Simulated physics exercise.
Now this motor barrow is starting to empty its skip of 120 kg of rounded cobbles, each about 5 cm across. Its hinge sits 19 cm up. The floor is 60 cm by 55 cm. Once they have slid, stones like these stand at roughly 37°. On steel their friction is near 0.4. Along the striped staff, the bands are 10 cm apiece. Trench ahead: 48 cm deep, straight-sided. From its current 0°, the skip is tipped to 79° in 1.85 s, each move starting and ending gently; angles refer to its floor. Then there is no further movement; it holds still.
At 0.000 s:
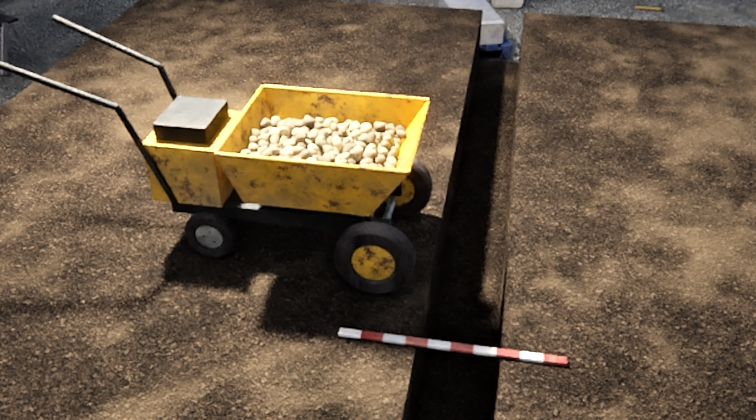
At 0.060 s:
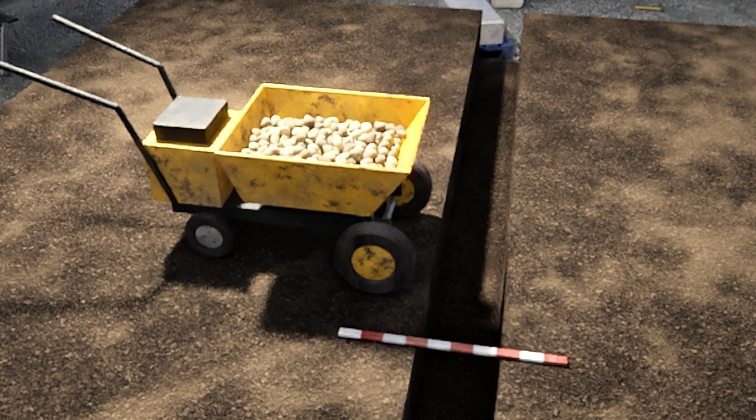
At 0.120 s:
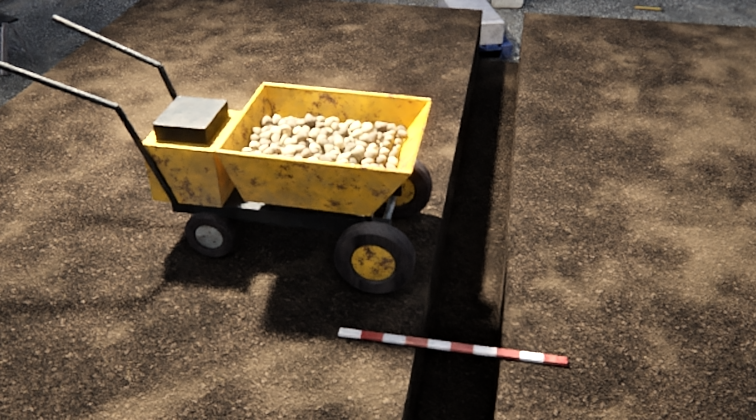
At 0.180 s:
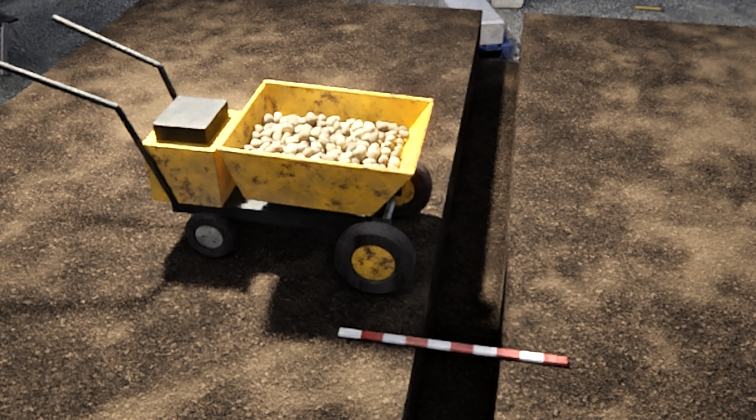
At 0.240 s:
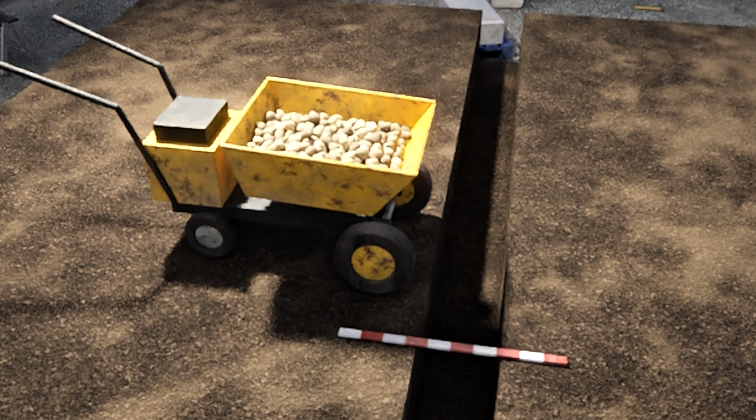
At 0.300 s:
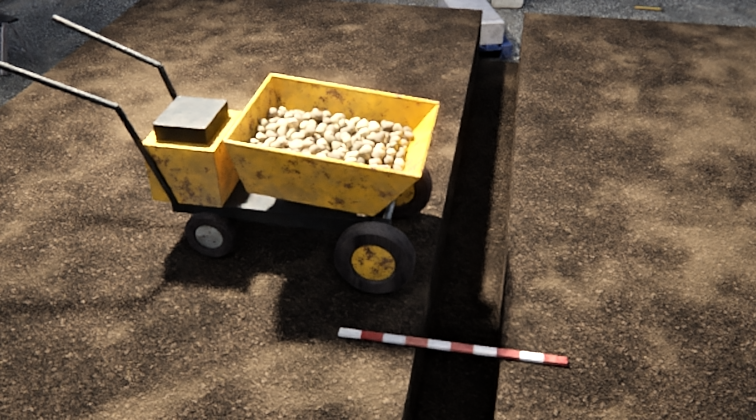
A yellow motor barrow beside a trench slowly tilts its skip of pale cobbles slightly rightward.
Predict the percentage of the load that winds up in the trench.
My prediction is about 42 per cent.
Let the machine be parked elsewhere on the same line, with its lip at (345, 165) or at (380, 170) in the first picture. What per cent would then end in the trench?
Roughly 100 per cent, then 75 per cent.
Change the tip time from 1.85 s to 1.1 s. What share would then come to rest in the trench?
With that change, it comes to around 35 per cent.
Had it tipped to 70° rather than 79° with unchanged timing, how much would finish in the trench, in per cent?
In that case some 50 per cent.
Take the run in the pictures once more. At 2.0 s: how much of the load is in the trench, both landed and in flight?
10 per cent, give or take.
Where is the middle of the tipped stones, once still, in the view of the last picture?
I'd point to around (526, 265).
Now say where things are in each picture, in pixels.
In the first picture, lip at (408, 173), floor tilted 0°, highest stones at (317, 131).
In the second picture, lip at (409, 173), floor tilted 0°, highest stones at (318, 131); the stones move at 0.1 m/s on average.
In the third picture, the skip is at 1°, its lip at (410, 174); the top of the load is at (313, 131); the stones move at 0.1 m/s on average.
In the fourth picture, lip at (412, 174), floor tilted 2°, highest stones at (315, 130); the stones move at 0.2 m/s on average.
In the fifth picture, lip at (415, 176), floor tilted 4°, highest stones at (307, 127); the stones move at 0.2 m/s on average.
In the sixth picture, lip at (419, 177), floor tilted 6°, highest stones at (295, 121); the stones move at 0.3 m/s on average.
After 1.4 s the floor is at 67°; 99 % in the skip, 1 % in the trench; the foremost stones are at (509, 241).
After 2.0 s the floor is at 79°; 38 % in the skip, 11 % in the trench, 51 % past the trench; the foremost stones are at (644, 287).
After 2.3 s the floor is at 79°; 14 % in the skip, 24 % in the trench, 62 % past the trench; the foremost stones are at (692, 278).
After 4.2 s the floor is at 79°; 0 % in the skip, 42 % in the trench, 58 % past the trench; the foremost stones are at (706, 278).
